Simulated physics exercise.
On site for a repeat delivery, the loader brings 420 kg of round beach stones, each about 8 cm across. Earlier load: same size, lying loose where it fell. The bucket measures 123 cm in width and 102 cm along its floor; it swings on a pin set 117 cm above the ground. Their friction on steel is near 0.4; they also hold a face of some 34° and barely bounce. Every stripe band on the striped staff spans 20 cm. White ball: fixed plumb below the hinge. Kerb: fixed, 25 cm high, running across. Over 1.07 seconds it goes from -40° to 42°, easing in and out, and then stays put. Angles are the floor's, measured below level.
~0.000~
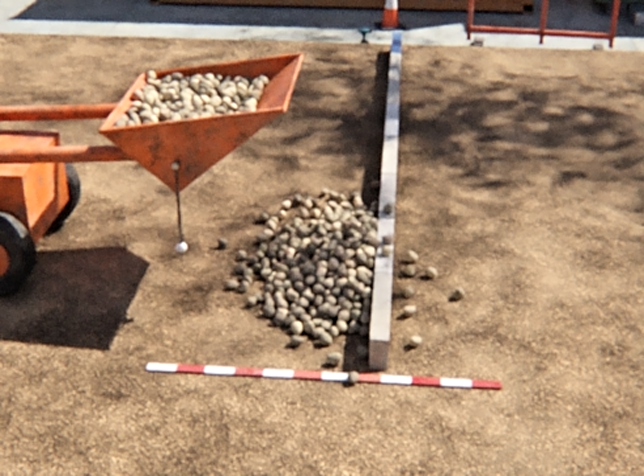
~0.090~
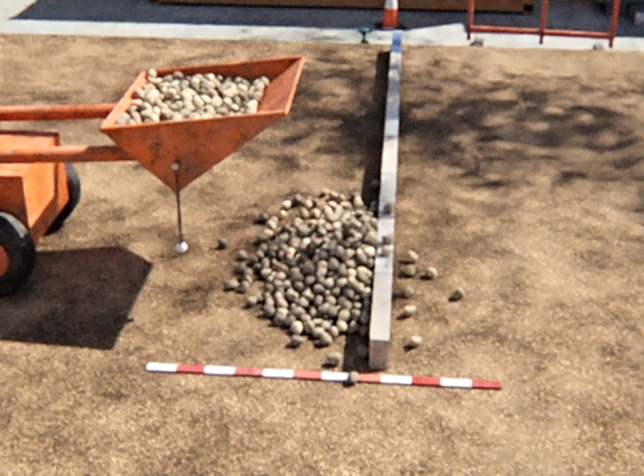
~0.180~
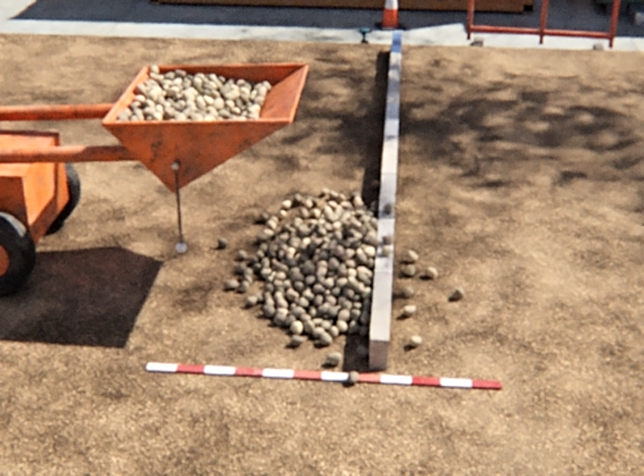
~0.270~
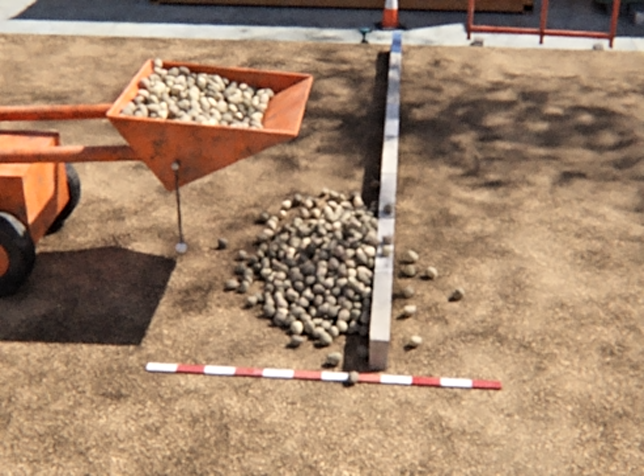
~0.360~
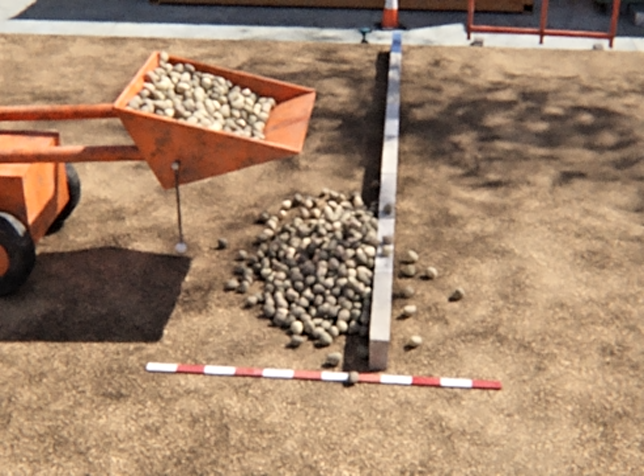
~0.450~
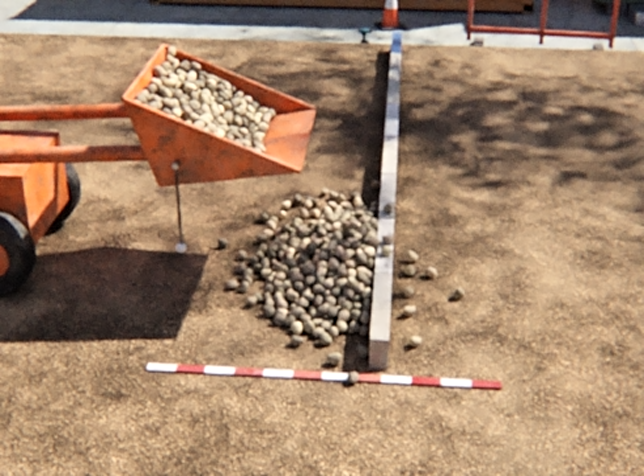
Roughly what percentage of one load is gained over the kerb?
Roughly 1 per cent.
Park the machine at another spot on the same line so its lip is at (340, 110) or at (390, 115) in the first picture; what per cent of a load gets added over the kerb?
20 %, then 75 %.
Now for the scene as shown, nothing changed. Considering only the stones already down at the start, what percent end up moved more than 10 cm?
Close to 15 per cent.
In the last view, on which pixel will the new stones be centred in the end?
Around (302, 250) in the last picture.
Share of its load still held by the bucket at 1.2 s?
About 60 percent.
After 0.8 s the floor is at 29°; in per cent of one load, 100 in the bucket, 99 on this side of the kerb, 1 over the kerb; the foremost stones are at (416, 284).
After 1.2 s the floor is at 42°; in per cent of one load, 62 in the bucket, 137 on this side of the kerb, 1 over the kerb; the foremost stones are at (416, 284).
After 1.5 s the floor is at 42°; in per cent of one load, 10 in the bucket, 189 on this side of the kerb, 1 over the kerb; the foremost stones are at (416, 284).
After 4.2 s the floor is at 42°; in per cent of one load, 0 in the bucket, 198 on this side of the kerb, 2 over the kerb; the foremost stones are at (434, 279). Net gain over the kerb, 1.
